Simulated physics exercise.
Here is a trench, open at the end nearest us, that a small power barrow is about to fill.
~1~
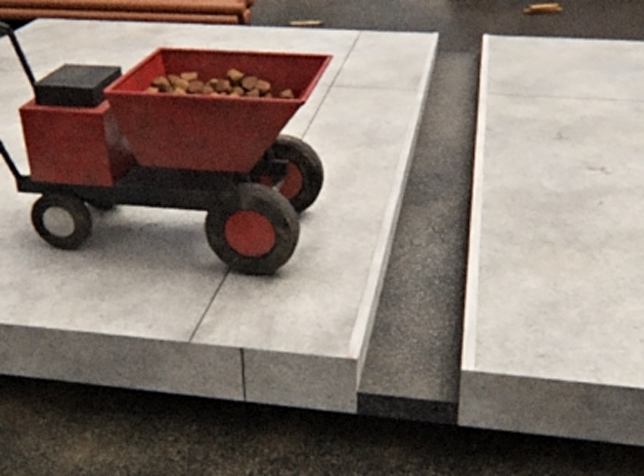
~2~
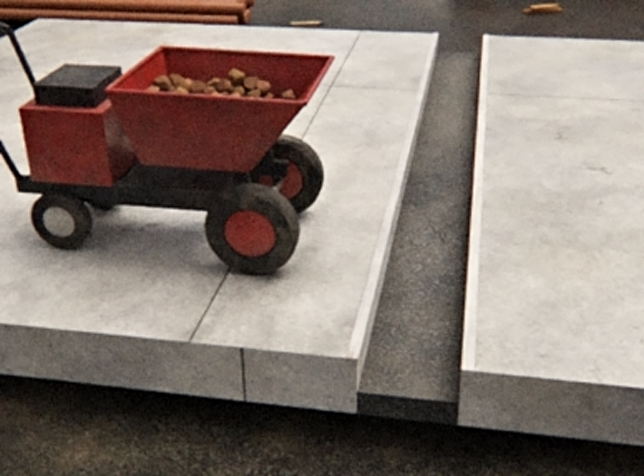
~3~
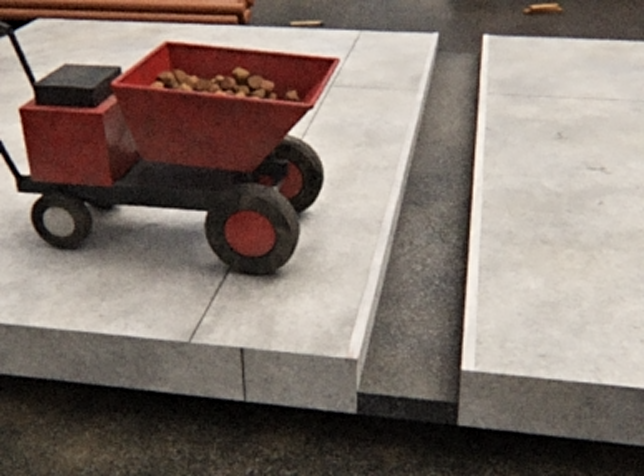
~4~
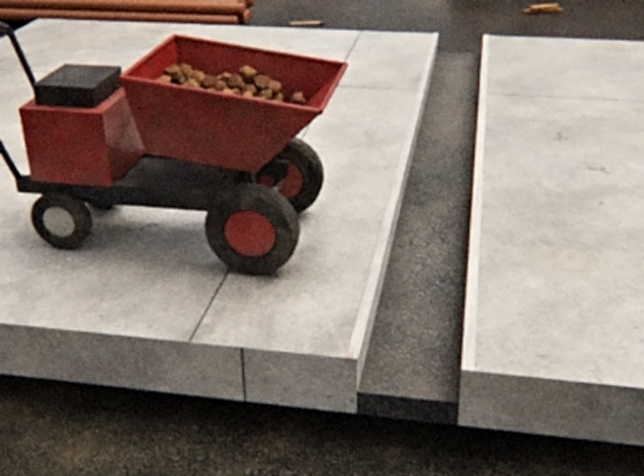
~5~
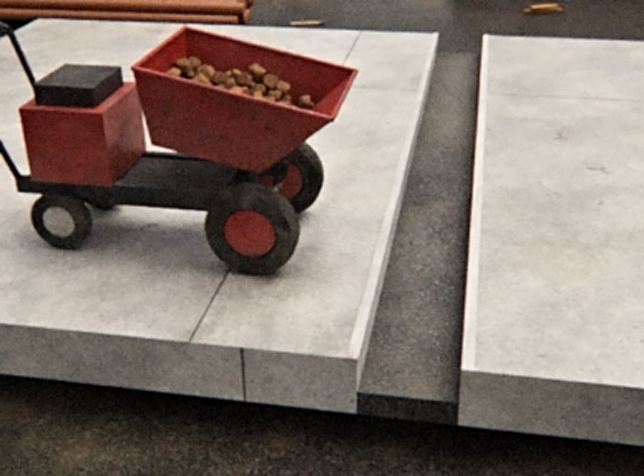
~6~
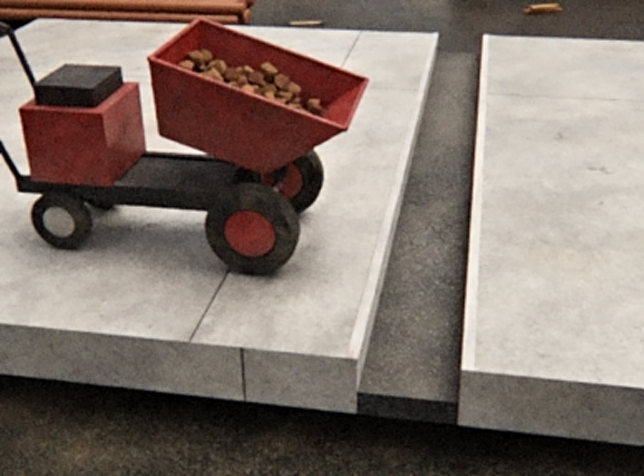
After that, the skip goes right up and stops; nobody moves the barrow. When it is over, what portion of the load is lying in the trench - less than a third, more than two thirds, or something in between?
More than two thirds is lying there.
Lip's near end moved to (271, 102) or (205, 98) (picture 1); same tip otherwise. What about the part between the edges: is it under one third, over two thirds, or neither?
More than two thirds, then between a third and two thirds.
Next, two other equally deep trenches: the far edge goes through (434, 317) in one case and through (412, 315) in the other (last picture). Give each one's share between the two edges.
First case 50 %, second case 30 %.
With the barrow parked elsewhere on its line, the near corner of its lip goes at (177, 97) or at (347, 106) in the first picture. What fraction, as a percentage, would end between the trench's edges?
Roughly 20 per cent first, then roughly 50 per cent.
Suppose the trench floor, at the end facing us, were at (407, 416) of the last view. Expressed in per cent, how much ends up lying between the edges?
The share would be around 100 in a hundred.
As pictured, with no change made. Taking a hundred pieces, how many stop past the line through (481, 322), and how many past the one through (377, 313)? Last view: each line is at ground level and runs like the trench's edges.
I'd say about 10 and about 100 in a hundred.
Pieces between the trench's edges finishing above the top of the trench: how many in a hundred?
Around 15 per cent.
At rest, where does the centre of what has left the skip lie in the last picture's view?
Somewhere around (437, 267) in the last picture.
Just after the last frame, skip tipped steeply; every one in the skip.
A moment on, skip tipped steeply; almost all in the skip; about a tenth in or heaped over the trench; just a few falling.
Further on, skip tipped right over; about a tenth in the skip; the larger part in or heaped over the trench; about a tenth beyond it.
When it is over, skip tipped right over; almost all in or heaped over the trench; about a tenth beyond it.
